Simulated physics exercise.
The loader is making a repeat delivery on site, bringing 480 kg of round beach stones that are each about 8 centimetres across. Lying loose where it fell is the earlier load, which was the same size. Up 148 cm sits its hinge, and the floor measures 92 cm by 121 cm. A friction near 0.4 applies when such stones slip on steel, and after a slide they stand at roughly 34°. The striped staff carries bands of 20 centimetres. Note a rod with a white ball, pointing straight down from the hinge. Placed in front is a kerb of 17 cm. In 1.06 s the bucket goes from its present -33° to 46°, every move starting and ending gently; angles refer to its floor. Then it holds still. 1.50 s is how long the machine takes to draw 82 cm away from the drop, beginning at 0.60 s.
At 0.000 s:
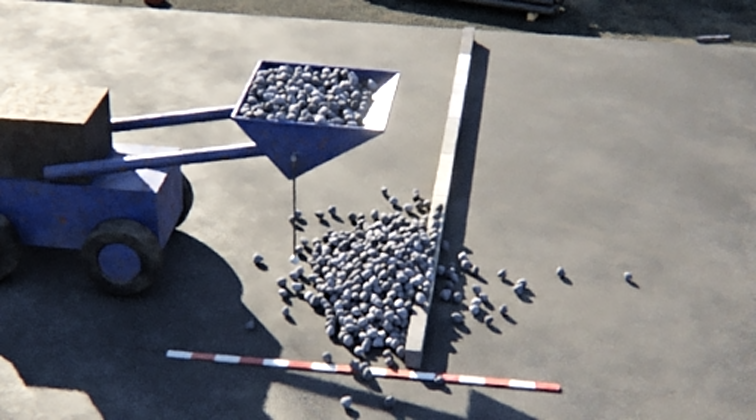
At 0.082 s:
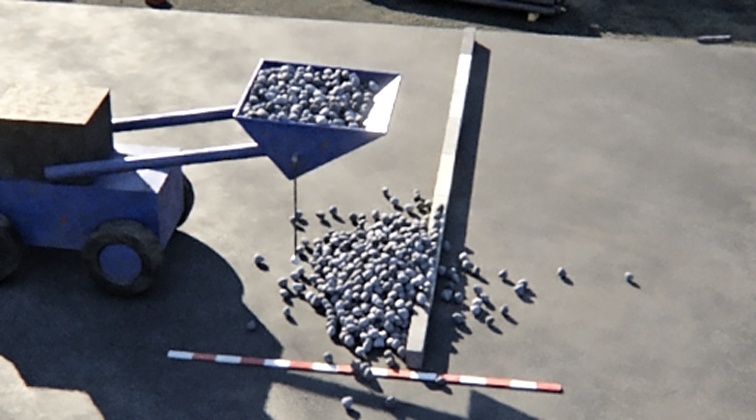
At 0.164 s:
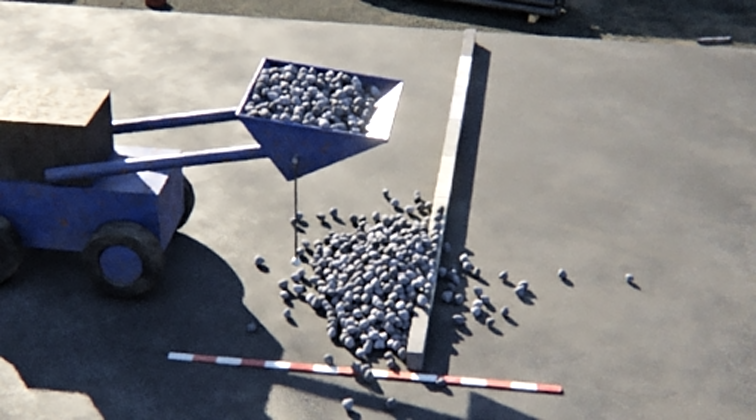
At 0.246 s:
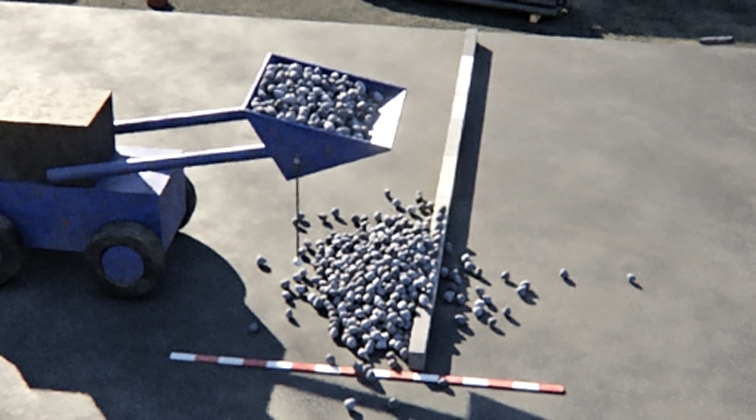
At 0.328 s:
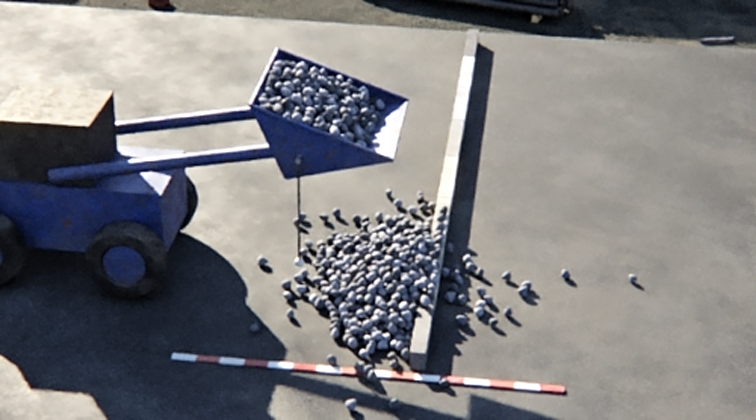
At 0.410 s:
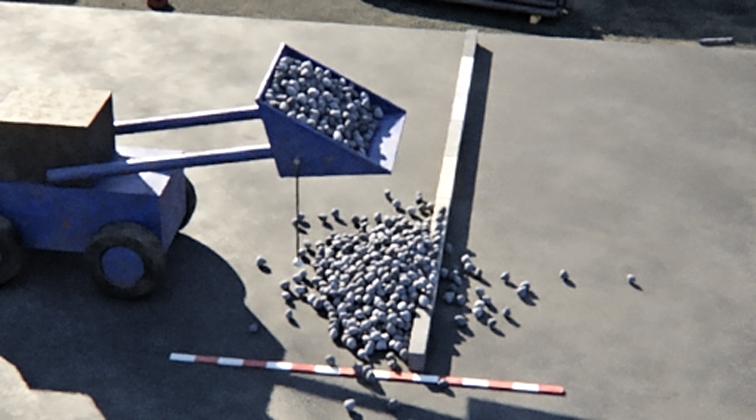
On a paved yard, a blue loader's bucket of rounded stones slowly tilts down to the right.
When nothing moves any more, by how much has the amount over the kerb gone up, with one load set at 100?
It has gone up by about 9 per cent of a load.
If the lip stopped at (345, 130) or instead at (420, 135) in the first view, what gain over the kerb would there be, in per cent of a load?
Some 0 percent first and 35 percent second.
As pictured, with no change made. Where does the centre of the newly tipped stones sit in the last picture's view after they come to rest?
The middle lies near (365, 266) in the last picture.
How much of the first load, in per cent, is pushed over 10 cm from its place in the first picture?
30 %.
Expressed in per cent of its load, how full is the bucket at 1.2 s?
25 %.
After 0.8 s the floor is at 34°; in per cent of one load, 98 in the bucket, 98 on this side of the kerb, 4 over the kerb; the foremost stones are at (530, 293).
After 1.2 s the floor is at 46°; in per cent of one load, 23 in the bucket, 173 on this side of the kerb, 4 over the kerb; the foremost stones are at (530, 293).
After 2.5 s the floor is at 46°; in per cent of one load, 0 in the bucket, 187 on this side of the kerb, 13 over the kerb; the foremost stones are at (553, 274).
After 5.3 s the floor is at 46°; in per cent of one load, 0 in the bucket, 187 on this side of the kerb, 13 over the kerb; the foremost stones are at (553, 274). Net gain over the kerb, 9.
